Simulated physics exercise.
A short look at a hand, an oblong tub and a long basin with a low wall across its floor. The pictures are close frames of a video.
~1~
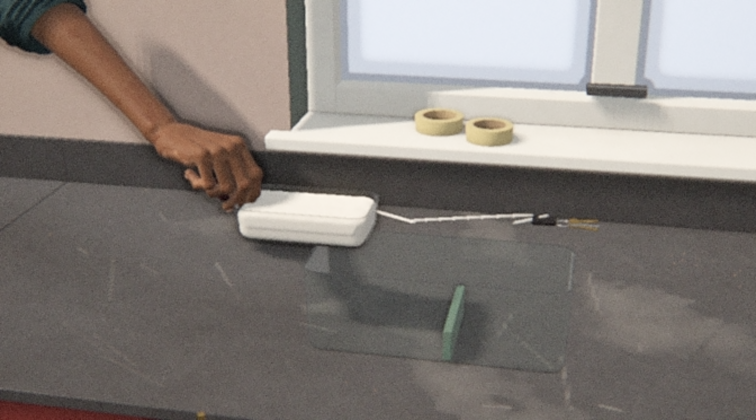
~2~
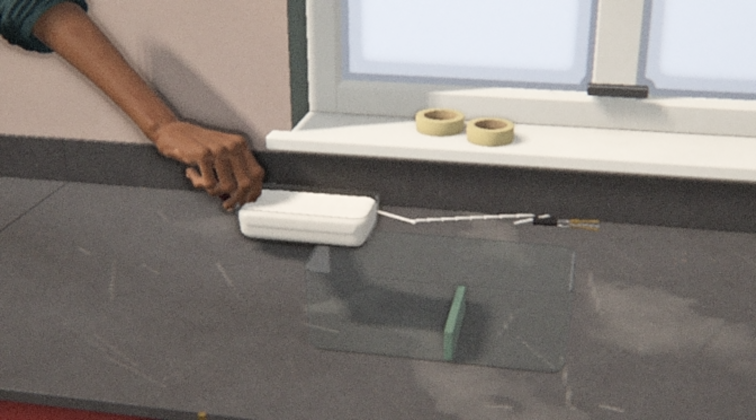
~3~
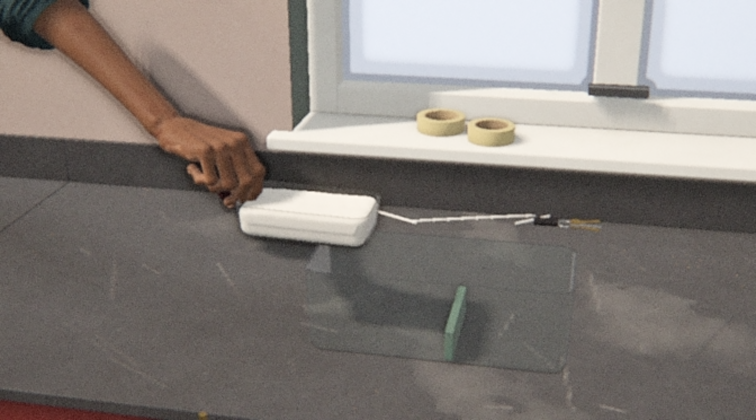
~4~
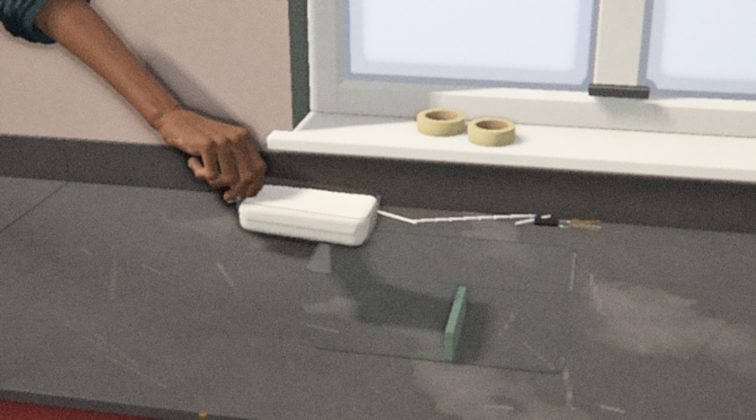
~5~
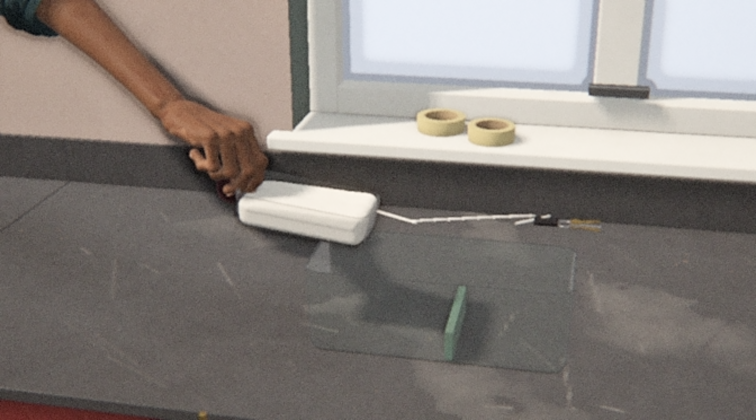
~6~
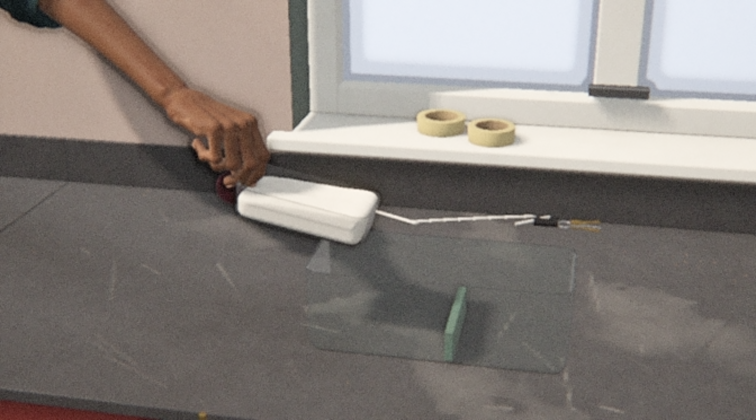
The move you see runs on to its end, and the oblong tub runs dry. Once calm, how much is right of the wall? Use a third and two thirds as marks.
The share right of the wall is between a third and two thirds.
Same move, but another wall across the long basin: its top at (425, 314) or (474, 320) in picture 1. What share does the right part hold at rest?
Roughly 75 per cent, and 25 per cent.
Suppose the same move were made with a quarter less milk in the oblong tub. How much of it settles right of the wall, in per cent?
It comes to 20 per cent or so.
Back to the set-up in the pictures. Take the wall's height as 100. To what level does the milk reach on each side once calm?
Left: 30 %. Right: 30 %.
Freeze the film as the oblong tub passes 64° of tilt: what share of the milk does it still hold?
Near 25 %.
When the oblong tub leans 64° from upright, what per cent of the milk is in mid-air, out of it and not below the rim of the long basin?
Roughly 50 in a hundred.
A moment on, the oblong tub is tipped part way and 24 per cent is still to pour, 26 is left of the wall and 0 right of it.
Next, the oblong tub is tipped on its side and 2 per cent is still to pour, 44 is left of the wall and 47 right of it.
Then the oblong tub is tipped on its side and 0 per cent is still to pour, 48 is left of the wall and 46 right of it.
Later the oblong tub is tipped on its side and 0 per cent is still to pour, 48 is left of the wall and 46 right of it.
At rest 48 per cent lies left of the wall, 46 right of it and 6 outside.
